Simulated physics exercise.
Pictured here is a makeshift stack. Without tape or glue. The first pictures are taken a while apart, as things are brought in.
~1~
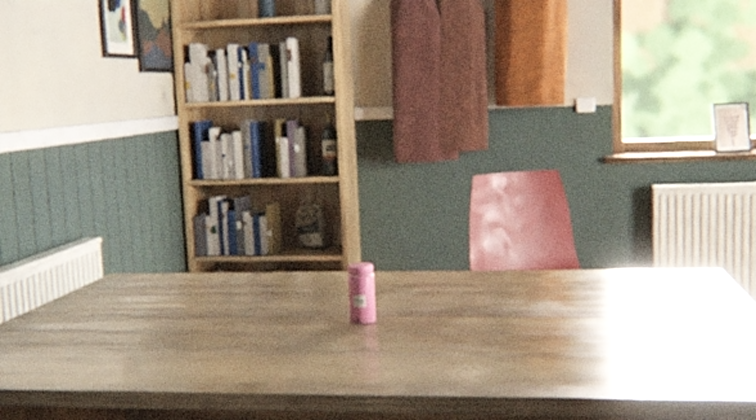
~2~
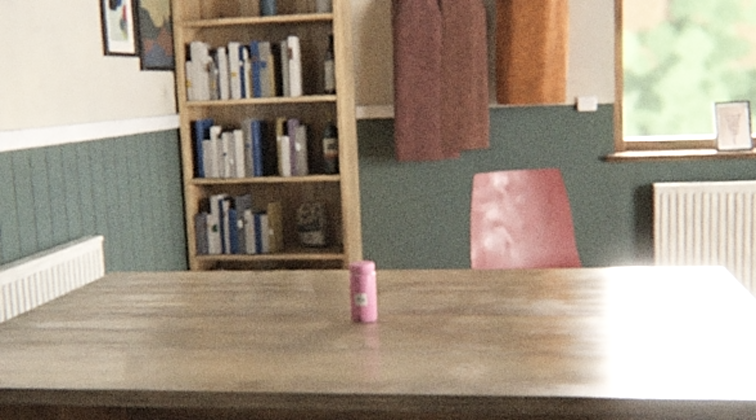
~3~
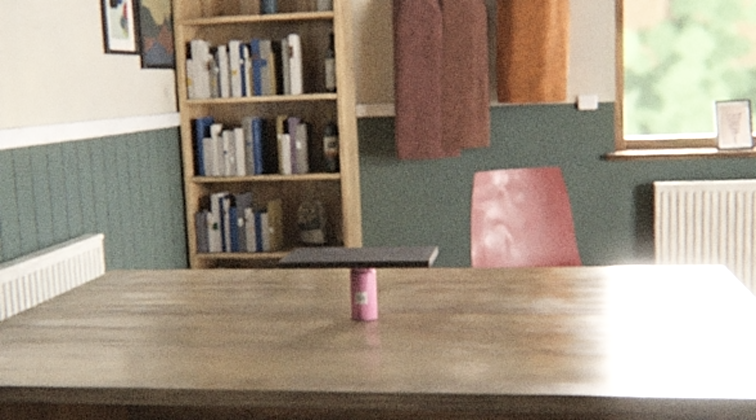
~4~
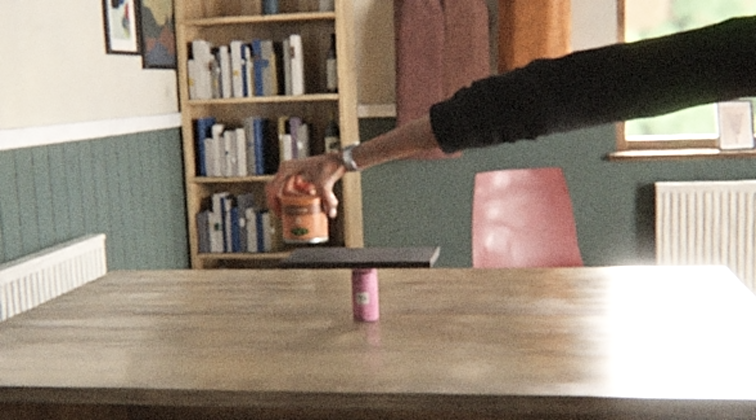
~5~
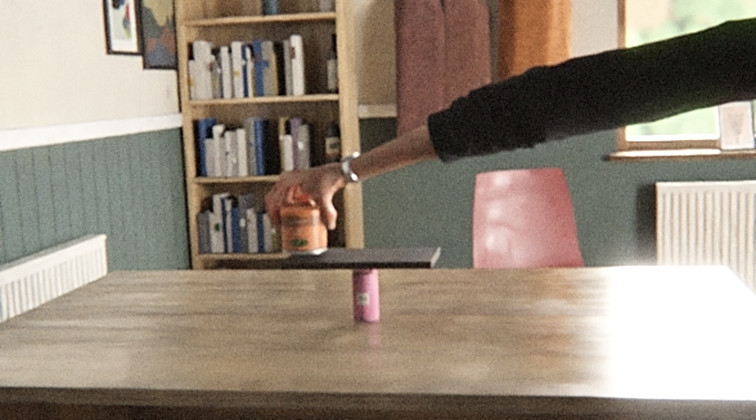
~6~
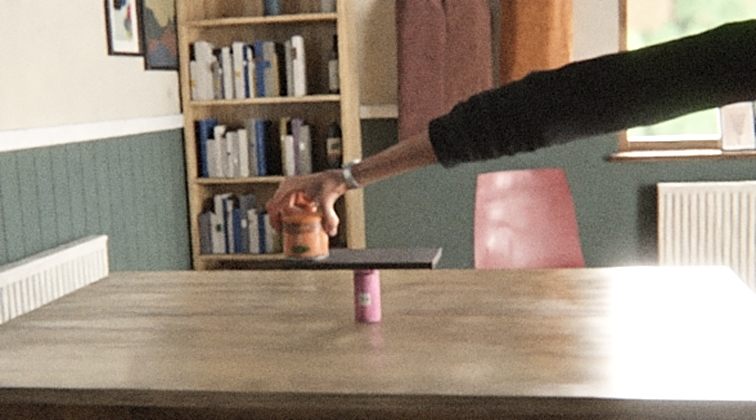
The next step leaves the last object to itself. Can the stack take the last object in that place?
Tumbles.
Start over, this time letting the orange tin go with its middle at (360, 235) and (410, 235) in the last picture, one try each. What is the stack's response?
First release - upright; second release - toppled.
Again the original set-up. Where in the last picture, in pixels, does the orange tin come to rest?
End spot: Near (269, 300).
Then, 0.40 s on from there, orange tin now fallen; black board turned 67° from how it was put.
Then, 0.70 s on from there, black board now fallen; pink shaker turned 55° from how it was put.
In the end, fallen, orange tin and black board; toppled in the stack, pink shaker. At the end, from the last picture's camera, orange tin near (269, 300). The stack comes apart.
